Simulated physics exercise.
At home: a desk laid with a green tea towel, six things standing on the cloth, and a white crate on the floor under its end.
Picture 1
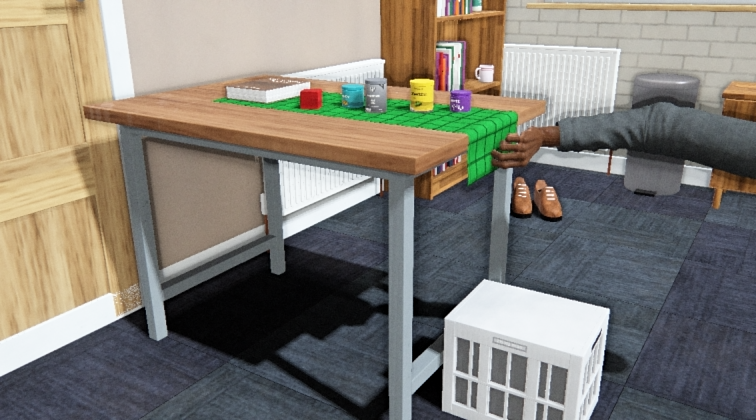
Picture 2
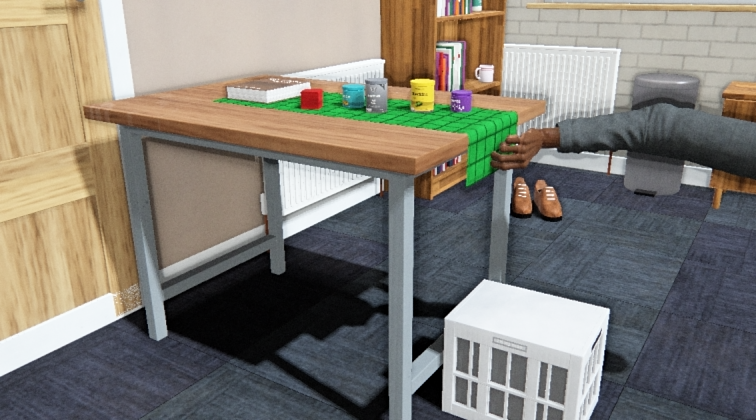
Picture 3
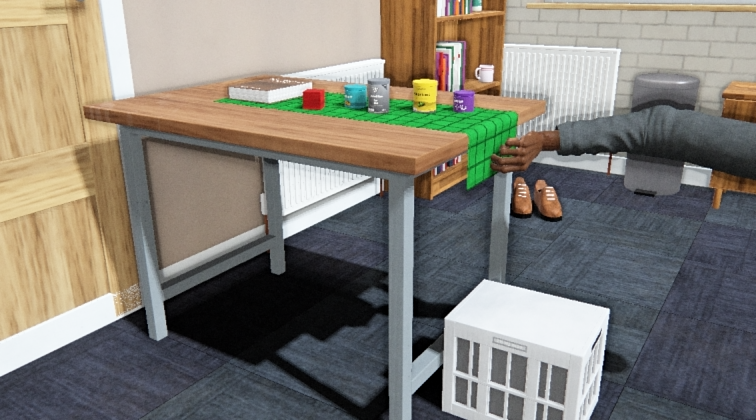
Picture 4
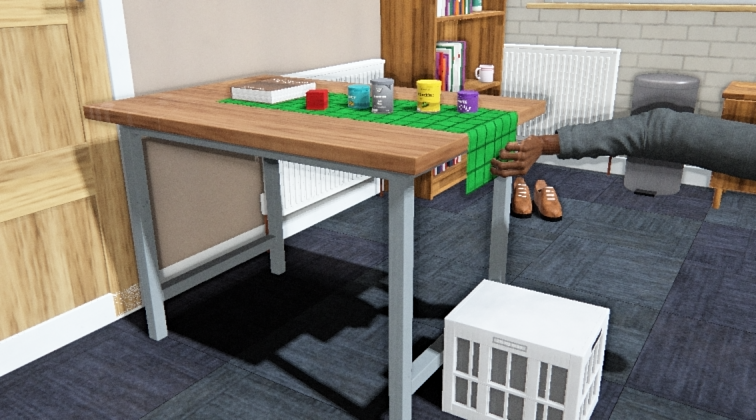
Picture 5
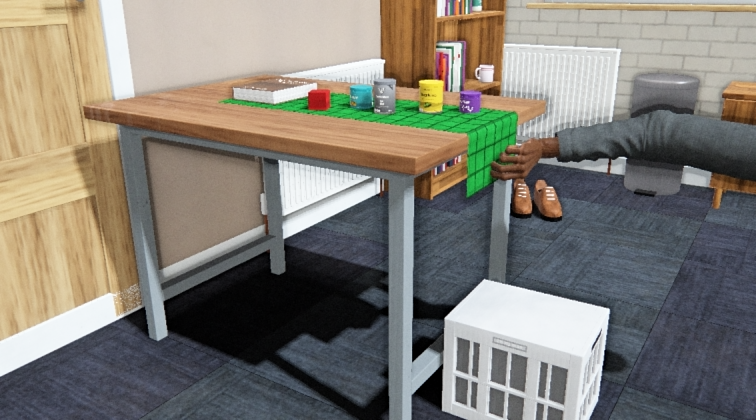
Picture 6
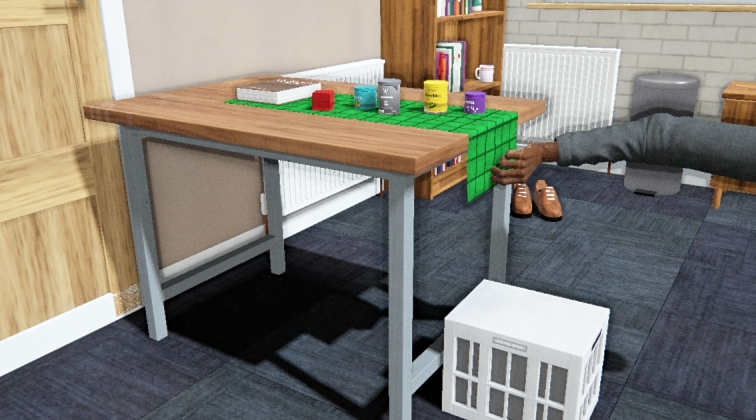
A hand slowly pulling a green cloth down over a desk's end, the cans, pots and red cube shifting right with it.
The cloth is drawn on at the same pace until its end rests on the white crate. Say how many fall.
It carries off three.
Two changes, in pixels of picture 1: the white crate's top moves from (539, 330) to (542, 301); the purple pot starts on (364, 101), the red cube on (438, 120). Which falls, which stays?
The purple pot stays on, the red cube goes over.
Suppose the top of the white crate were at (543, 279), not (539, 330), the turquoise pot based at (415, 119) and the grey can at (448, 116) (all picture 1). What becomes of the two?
The turquoise pot comes down, the grey can is carried off.
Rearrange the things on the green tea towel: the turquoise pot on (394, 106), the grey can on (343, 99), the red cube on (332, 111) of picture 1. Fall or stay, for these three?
The turquoise pot comes down, the grey can keeps its place on top, the red cube keeps its place on top.
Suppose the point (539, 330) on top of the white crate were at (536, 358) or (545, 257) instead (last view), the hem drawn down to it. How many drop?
The count: 4 and 1.
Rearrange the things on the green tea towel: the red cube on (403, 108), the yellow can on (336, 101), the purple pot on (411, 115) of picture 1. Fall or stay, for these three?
The red cube falls, the yellow can holds on, the purple pot comes down.
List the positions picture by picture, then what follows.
The first frame shows hem (467, 187); purple pot (461, 92); yellow can (422, 81); grey can (376, 79); turquoise pot (353, 86); red cube (311, 90); top of the crate (539, 330).
The second frame shows hem (465, 188); purple pot (462, 92).
The third frame shows hem (467, 191); yellow can (425, 81).
The fourth frame shows hem (466, 195); grey can (382, 80); top of the crate (539, 330).
The fifth frame shows hem (466, 198); turquoise pot (361, 86).
The sixth frame shows hem (468, 204); purple pot (475, 93); yellow can (436, 82); grey can (389, 80); turquoise pot (365, 87); red cube (323, 91).
A little later, hem near (491, 245); purple pot gone.
Next, hem near (490, 281); purple pot and yellow can gone.
When it is over, hem on the crate; purple pot, yellow can and grey can gone. The answer is three.
